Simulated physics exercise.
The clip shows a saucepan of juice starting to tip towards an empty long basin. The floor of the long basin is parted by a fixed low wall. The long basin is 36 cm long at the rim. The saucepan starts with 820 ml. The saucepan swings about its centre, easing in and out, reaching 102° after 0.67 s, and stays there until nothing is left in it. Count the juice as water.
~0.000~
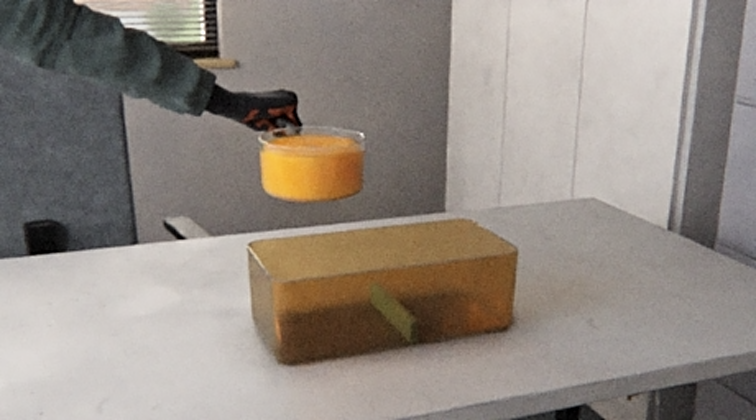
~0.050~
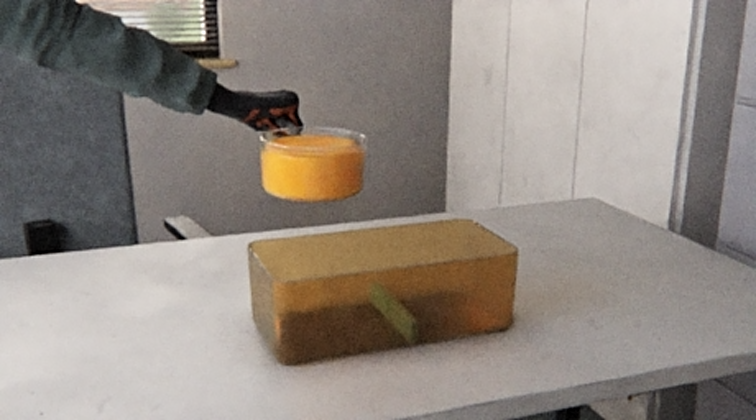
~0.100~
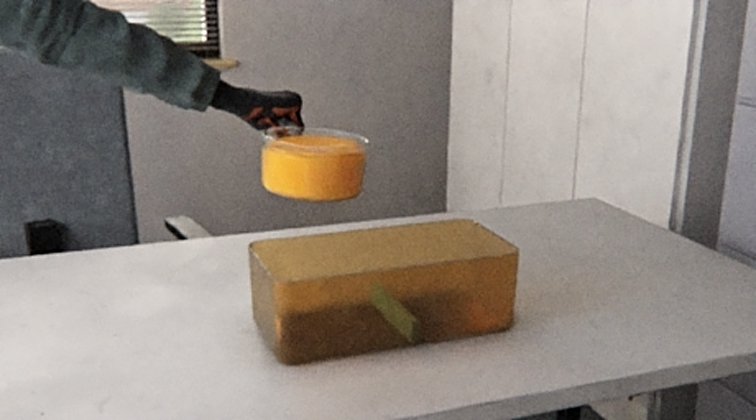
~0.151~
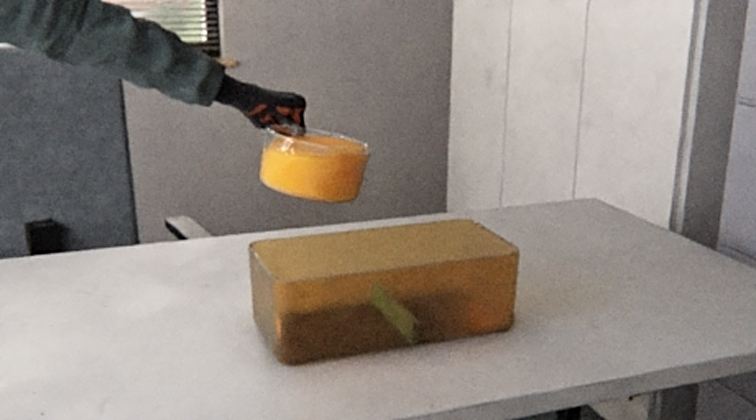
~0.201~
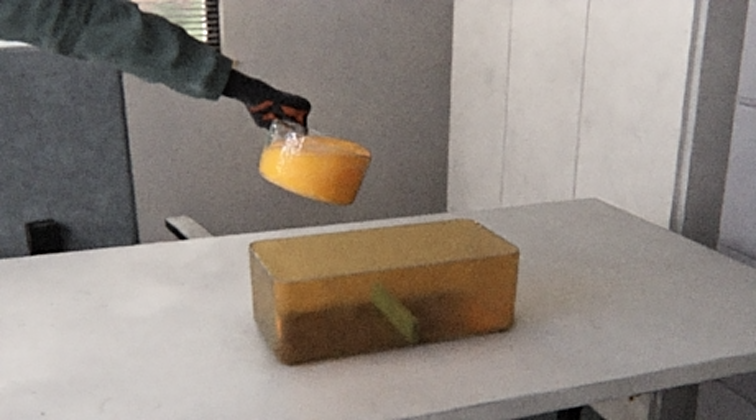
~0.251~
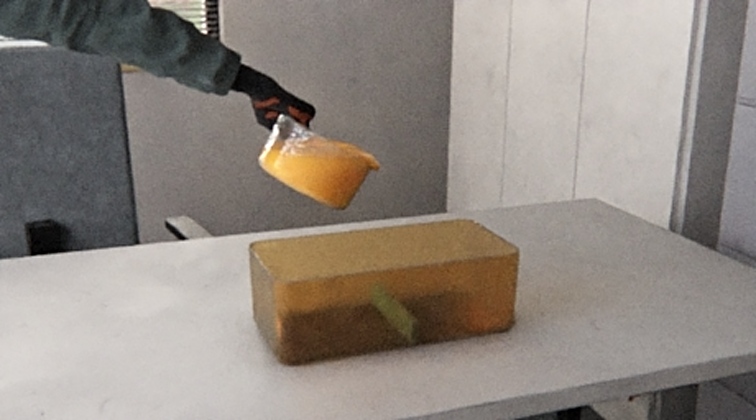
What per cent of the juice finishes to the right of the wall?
Roughly 62 per cent is past the wall.
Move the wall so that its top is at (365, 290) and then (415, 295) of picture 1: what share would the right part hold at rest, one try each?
In turn about 95 and 25 per cent.
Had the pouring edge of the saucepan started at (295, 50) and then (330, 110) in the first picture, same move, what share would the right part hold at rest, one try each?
First 15, then 30 per cent.
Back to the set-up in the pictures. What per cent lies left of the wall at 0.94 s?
About 36 per cent.
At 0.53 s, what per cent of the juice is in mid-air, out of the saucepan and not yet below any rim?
Near 38 in a hundred.
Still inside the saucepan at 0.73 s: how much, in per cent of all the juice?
Some 6 per cent.
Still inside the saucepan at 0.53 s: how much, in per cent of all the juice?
Some 28 per cent.
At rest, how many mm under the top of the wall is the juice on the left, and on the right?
Some 22 mm on the left and 12 mm on the right.
Then, 0.53 s in, the tilt is 91° and 28 per cent is still to pour, 4 is left of the wall and 30 right of it.
Then, 0.73 s in, the tilt is 102° and 6 per cent is still to pour, 25 is left of the wall and 63 right of it.
Then, 0.94 s in, the tilt is 102° and 1 per cent is still to pour, 35 is left of the wall and 62 right of it.
Then, 1.17 s in, the tilt is 102° and 0 per cent is still to pour, 37 is left of the wall and 62 right of it.
Finally, 38 per cent lies left of the wall, 62 right of it and 1 outside.
